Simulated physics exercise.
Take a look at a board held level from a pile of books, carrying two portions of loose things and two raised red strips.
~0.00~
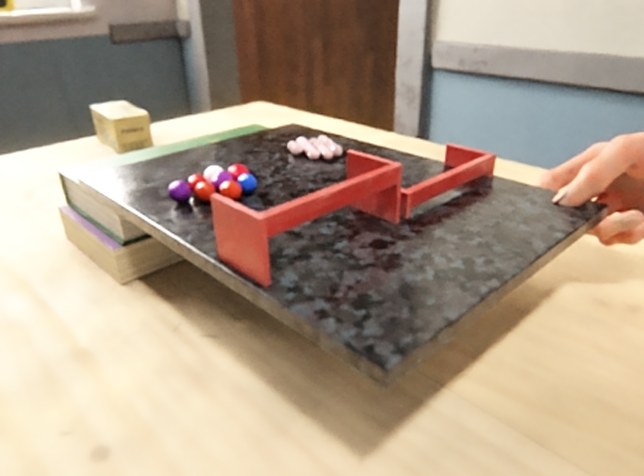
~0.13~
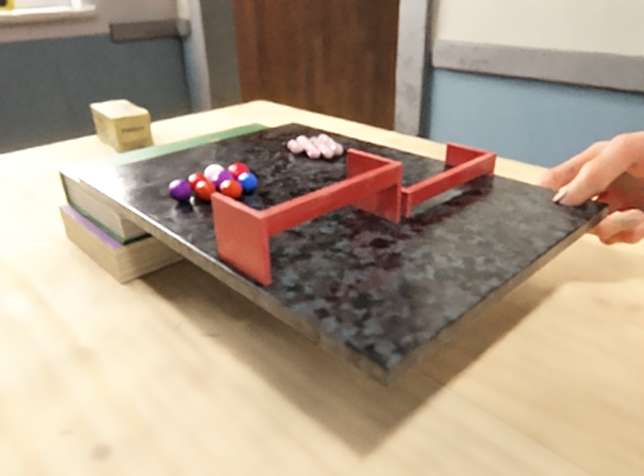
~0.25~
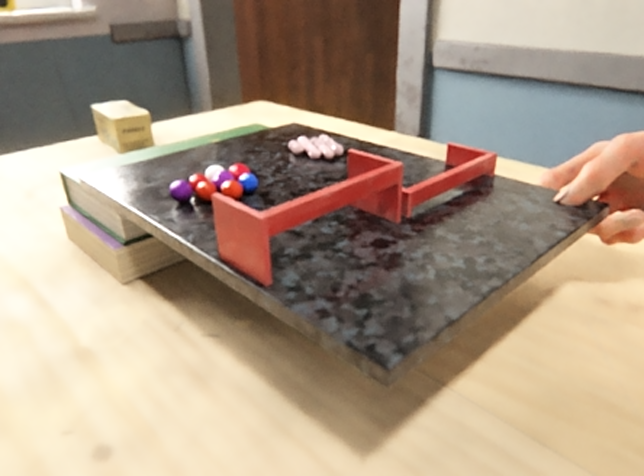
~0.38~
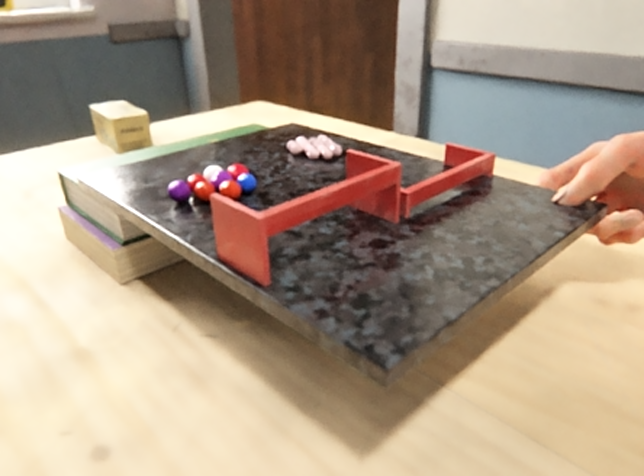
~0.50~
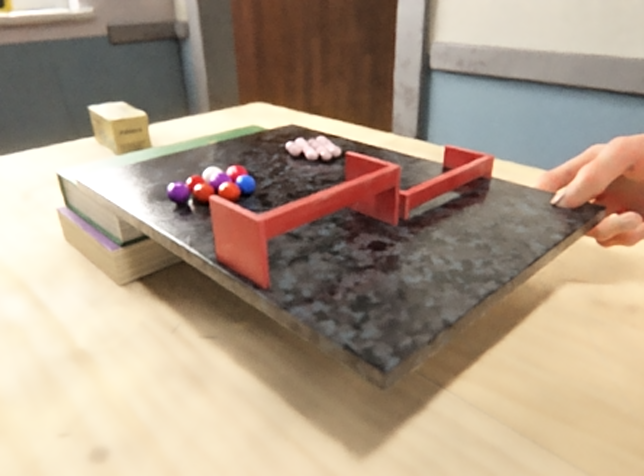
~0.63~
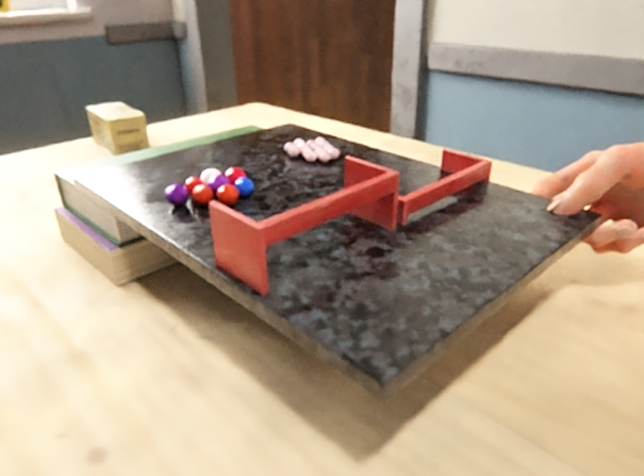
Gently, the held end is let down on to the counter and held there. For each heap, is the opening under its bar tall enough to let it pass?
In the end the front batch will most likely sneak by the barrier, the back batch will most likely be blocked by the barrier.
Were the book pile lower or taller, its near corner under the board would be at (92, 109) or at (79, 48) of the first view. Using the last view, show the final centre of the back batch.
(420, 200), then (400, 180).
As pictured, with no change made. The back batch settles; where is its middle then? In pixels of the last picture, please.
Looks to me like it ends up close to (436, 237).
By 1.06 s, board sloping at 10°; front batch on its way down; back batch on its way down.
By 1.44 s, board resting at 14°; front batch every one past its gate; back batch has reached its gate.
When it is over (2.7 s), board resting at 14°; front batch every one past its gate; back batch gathered behind its gate.
